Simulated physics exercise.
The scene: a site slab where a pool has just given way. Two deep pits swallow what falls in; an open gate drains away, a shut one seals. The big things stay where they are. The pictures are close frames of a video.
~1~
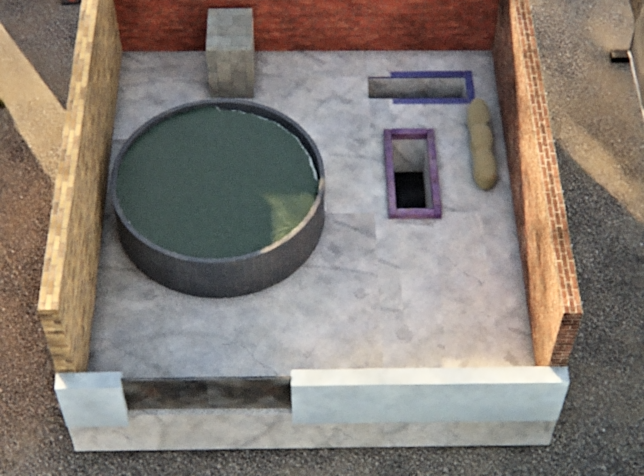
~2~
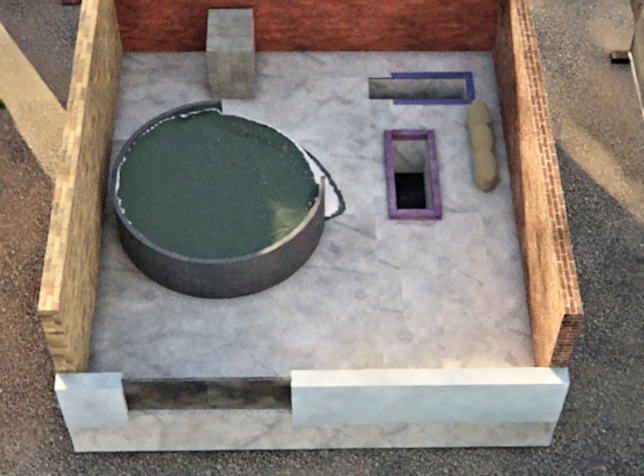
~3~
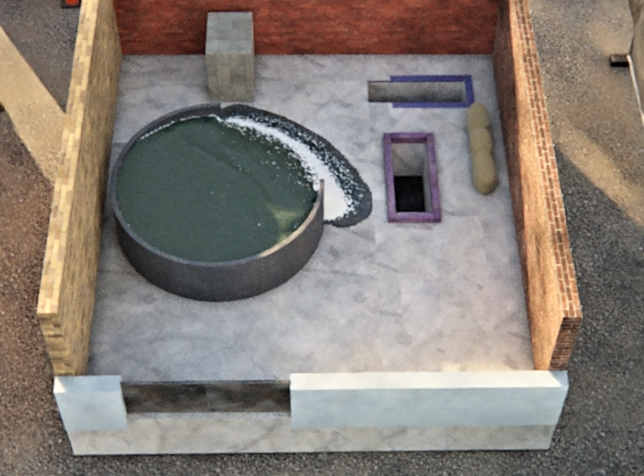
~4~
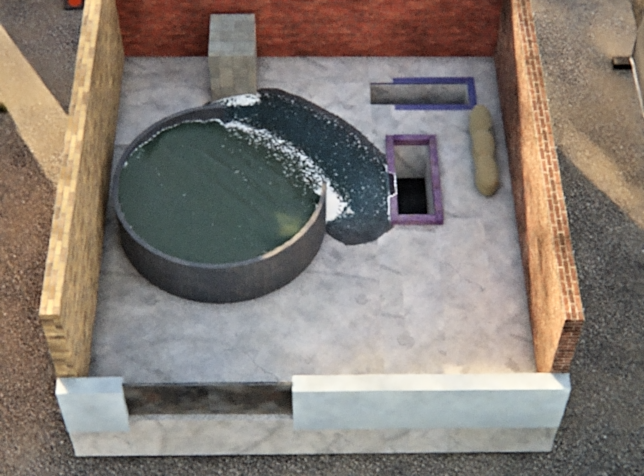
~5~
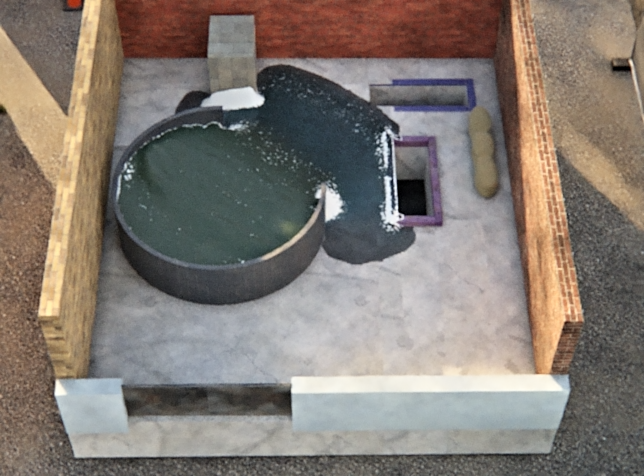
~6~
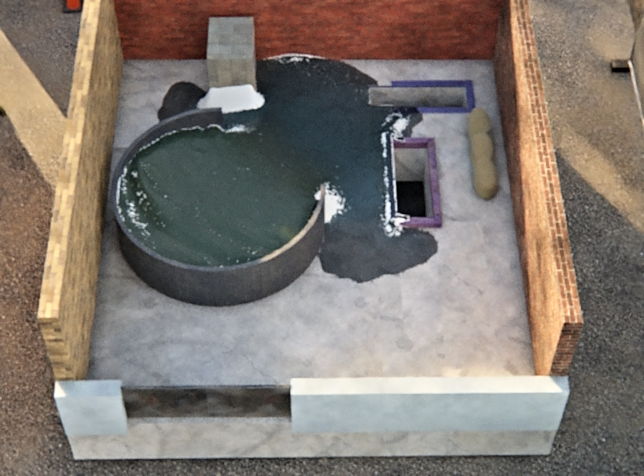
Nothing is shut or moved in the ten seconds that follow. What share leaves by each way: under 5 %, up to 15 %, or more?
The gate takes less than 5 %; the purple pit takes more than 15 %; the blue pit takes more than 15 %.
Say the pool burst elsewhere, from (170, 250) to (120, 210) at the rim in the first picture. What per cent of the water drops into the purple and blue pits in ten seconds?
In per cent: Purple 6, blue 12.
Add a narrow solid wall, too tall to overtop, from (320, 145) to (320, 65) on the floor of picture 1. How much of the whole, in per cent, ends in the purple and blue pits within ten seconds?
In per cent: Purple 30, blue 20.
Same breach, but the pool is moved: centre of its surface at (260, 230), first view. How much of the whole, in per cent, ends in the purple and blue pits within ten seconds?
Per cent: Purple 25, blue 35.
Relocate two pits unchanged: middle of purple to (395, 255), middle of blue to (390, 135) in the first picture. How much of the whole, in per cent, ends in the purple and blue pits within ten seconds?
Roughly, in per cent: Purple 0, blue 55.
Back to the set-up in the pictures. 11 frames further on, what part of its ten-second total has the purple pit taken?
I make it 60 per cent.
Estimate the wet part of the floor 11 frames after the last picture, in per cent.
Close to 40 %.
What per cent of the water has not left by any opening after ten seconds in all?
About 34 per cent.
A moment on, water covers 35 % of the floor; the gate 0 %, the purple pit 5 %, the blue pit 4 %.
Next, water covers 40 % of the floor; the gate 0 %, the purple pit 10 %, the blue pit 12 %.
Then, water covers 50 % of the floor; the gate 0 %, the purple pit 14 %, the blue pit 26 %.
Later, water covers 75 % of the floor; the gate 0 %, the purple pit 17 %, the blue pit 39 %.
In the end, water covers 95 % of the floor; the gate 0 %, the purple pit 17 %, the blue pit 49 %.
